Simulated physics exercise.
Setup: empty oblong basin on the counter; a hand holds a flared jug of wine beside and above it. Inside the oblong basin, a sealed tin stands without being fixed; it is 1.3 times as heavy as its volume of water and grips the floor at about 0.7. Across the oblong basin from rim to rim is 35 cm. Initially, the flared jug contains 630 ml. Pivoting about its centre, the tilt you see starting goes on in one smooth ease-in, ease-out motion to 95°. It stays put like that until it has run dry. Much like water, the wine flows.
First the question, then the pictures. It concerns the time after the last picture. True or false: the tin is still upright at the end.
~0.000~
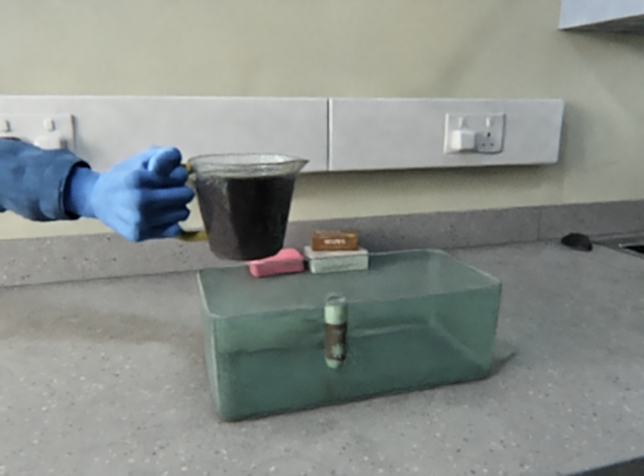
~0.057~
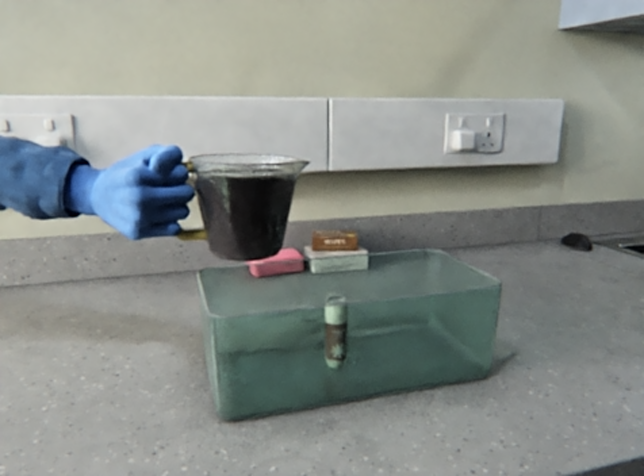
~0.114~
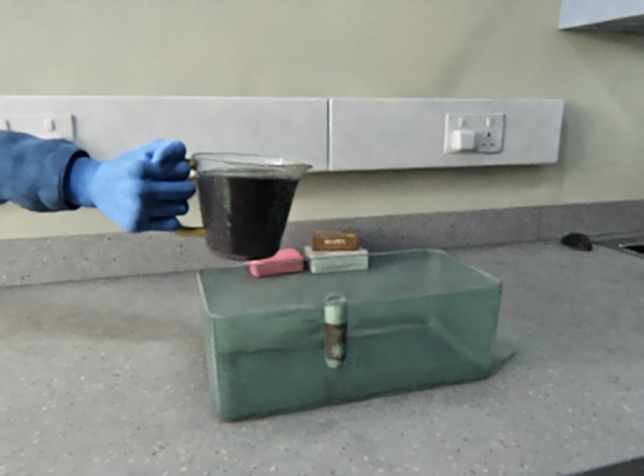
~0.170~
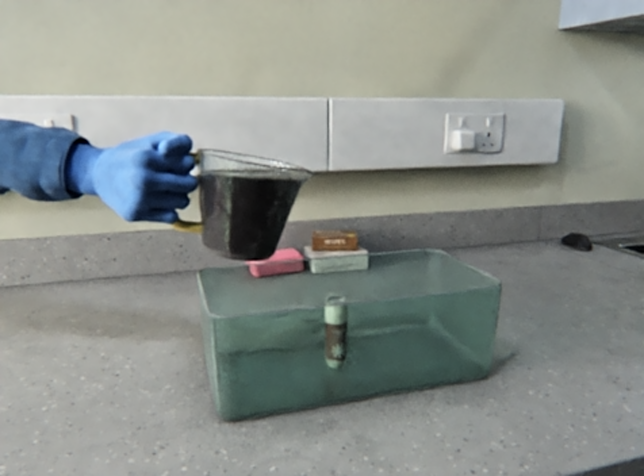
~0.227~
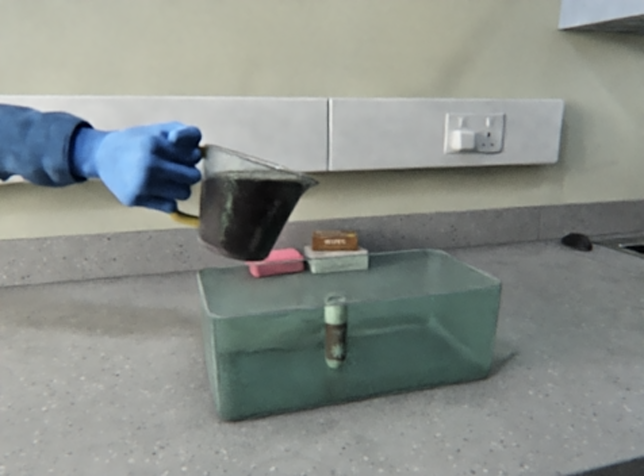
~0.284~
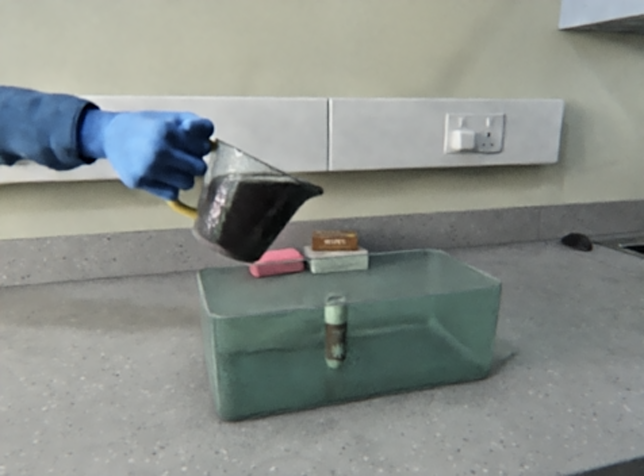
False.
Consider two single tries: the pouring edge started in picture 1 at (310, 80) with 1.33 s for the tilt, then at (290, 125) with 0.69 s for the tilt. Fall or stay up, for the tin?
The tin stays vertical the first time and overturns the second time.
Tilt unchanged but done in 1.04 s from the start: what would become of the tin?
It tumbles over, then.
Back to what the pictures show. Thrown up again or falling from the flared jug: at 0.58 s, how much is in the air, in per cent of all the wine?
About 18 per cent.
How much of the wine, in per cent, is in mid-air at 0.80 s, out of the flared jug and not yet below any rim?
Some 6 % is up in the air.
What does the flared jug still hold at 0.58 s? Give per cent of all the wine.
Portion remaining: Approx. 52 per cent.
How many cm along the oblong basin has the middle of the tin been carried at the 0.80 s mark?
About 0 cm.
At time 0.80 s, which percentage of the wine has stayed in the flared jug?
Some 12 per cent.
After 0.58 s the tilt is 81° and 53 per cent is still to pour; the tin stands where it began.
After 0.80 s the tilt is 95° and 12 per cent is still to pour; the tin stands where it began.
After 1.03 s the tilt is 95° and 1 per cent is still to pour; the tin leans 39°.
After 1.28 s the tilt is 95° and 0 per cent is still to pour; the tin lies on its side.
In the end the tin lies on its side.
